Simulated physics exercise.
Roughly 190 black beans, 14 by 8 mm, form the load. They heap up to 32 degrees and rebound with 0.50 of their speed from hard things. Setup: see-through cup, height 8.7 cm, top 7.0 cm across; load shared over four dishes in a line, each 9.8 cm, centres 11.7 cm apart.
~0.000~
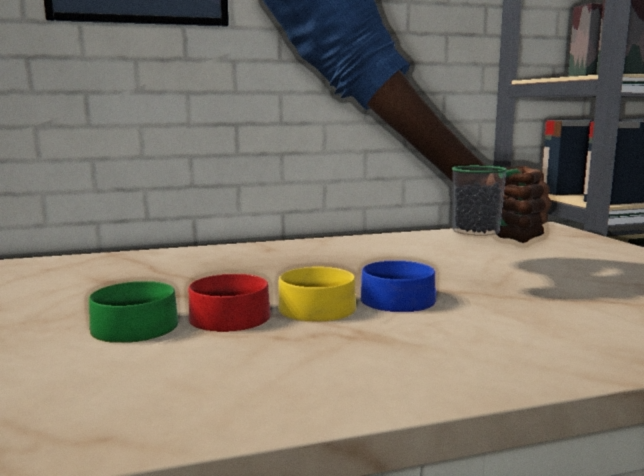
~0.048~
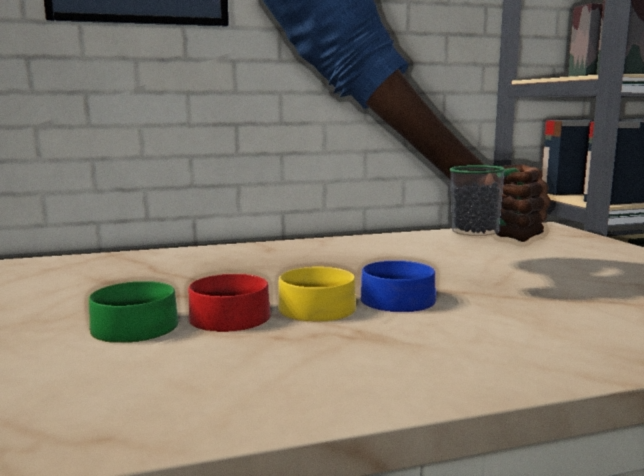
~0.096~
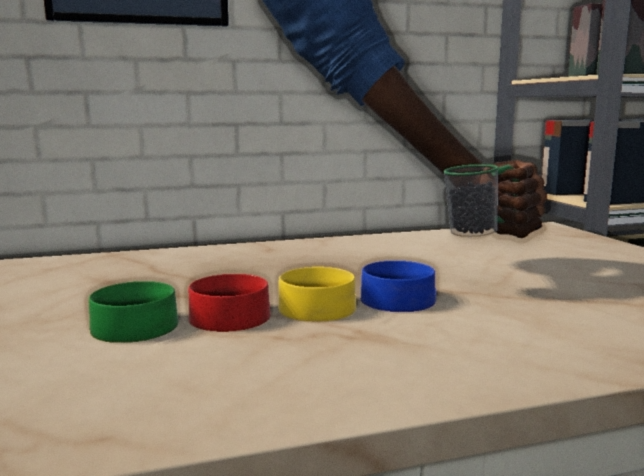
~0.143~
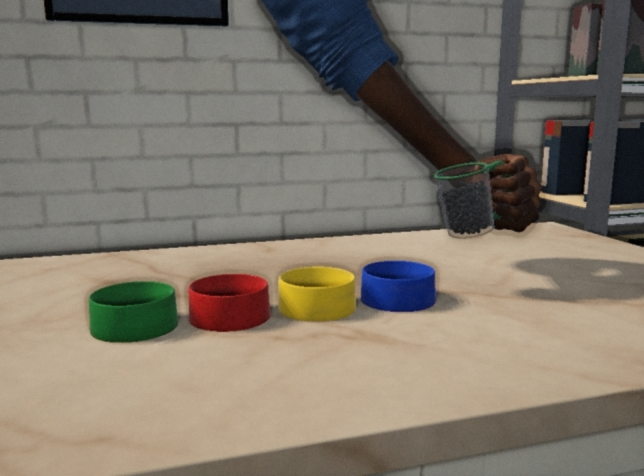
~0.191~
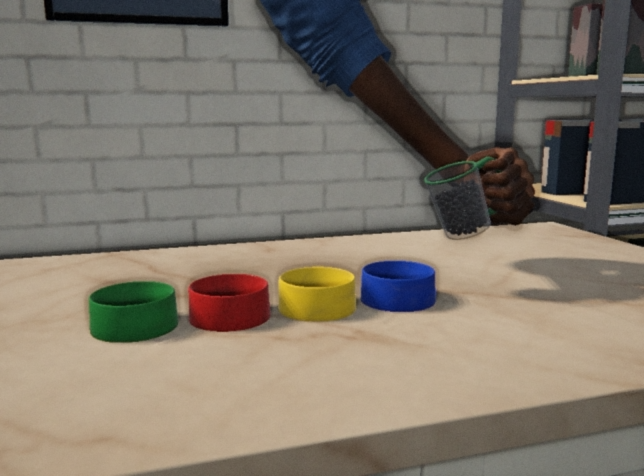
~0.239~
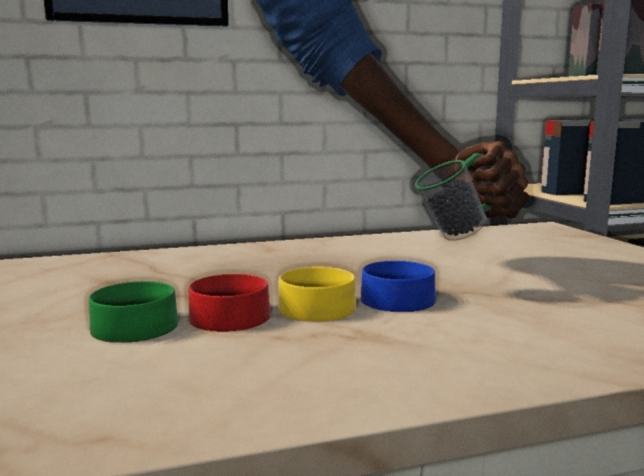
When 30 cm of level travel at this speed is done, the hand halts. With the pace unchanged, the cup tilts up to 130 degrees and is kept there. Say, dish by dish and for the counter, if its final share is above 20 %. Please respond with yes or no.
Red no, blue no, green no, yellow yes, counter no.
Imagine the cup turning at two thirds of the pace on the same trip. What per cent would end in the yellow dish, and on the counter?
In that case the yellow dish gets 10 while the counter gets 20.
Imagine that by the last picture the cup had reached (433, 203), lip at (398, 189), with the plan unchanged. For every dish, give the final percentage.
Kept per dish: Red = 100, blue = 0, green = 0, yellow = 0.
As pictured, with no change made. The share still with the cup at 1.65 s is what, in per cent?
About 0 percent of the load.
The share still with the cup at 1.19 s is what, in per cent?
About 0 %.
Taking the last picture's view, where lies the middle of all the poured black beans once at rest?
After settling, the middle sits near (307, 295).
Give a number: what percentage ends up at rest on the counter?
The figure is about 5 percent.
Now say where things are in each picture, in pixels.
The first picture shows cup at (478, 200), tilt 0 degrees, lip at (456, 170), moved 0.0 cm; middle of the pieces at (477, 205); blue dish at (398, 270); yellow dish at (317, 277); red dish at (229, 285); green dish at (133, 294).
The second picture shows cup at (476, 200), tilt 2 degrees, lip at (454, 171), moved 0.2 cm; middle of the pieces at (476, 205).
The third picture shows cup at (472, 201), tilt 6 degrees, lip at (448, 173), moved 0.8 cm; middle of the pieces at (472, 205).
The fourth picture shows cup at (466, 201), tilt 13 degrees, lip at (438, 178), moved 1.8 cm; middle of the pieces at (467, 205).
The fifth picture shows cup at (459, 201), tilt 21 degrees, lip at (428, 183), moved 2.9 cm; middle of the pieces at (461, 205).
The sixth picture shows cup at (453, 202), tilt 29 degrees, lip at (419, 188), moved 3.9 cm; middle of the pieces at (454, 205); blue dish at (398, 270); yellow dish at (317, 277); red dish at (229, 285); green dish at (133, 294). Its pace works out near 160 degrees a second; the hand travels 22 cm a second.
Then, at 0.81 s, tilt 121 degrees; cup holds 80 %, yellow 15 %.
After 1.19 s, tilt 130 degrees; cup holds 0 %, yellow 95 %.
Then, at 1.65 s, tilt 130 degrees; cup holds 0 %, yellow 95 %.
In the end, at 2.0 s, red 0 %, blue 0 %, green 0 %, yellow 95 %, counter 5 %.
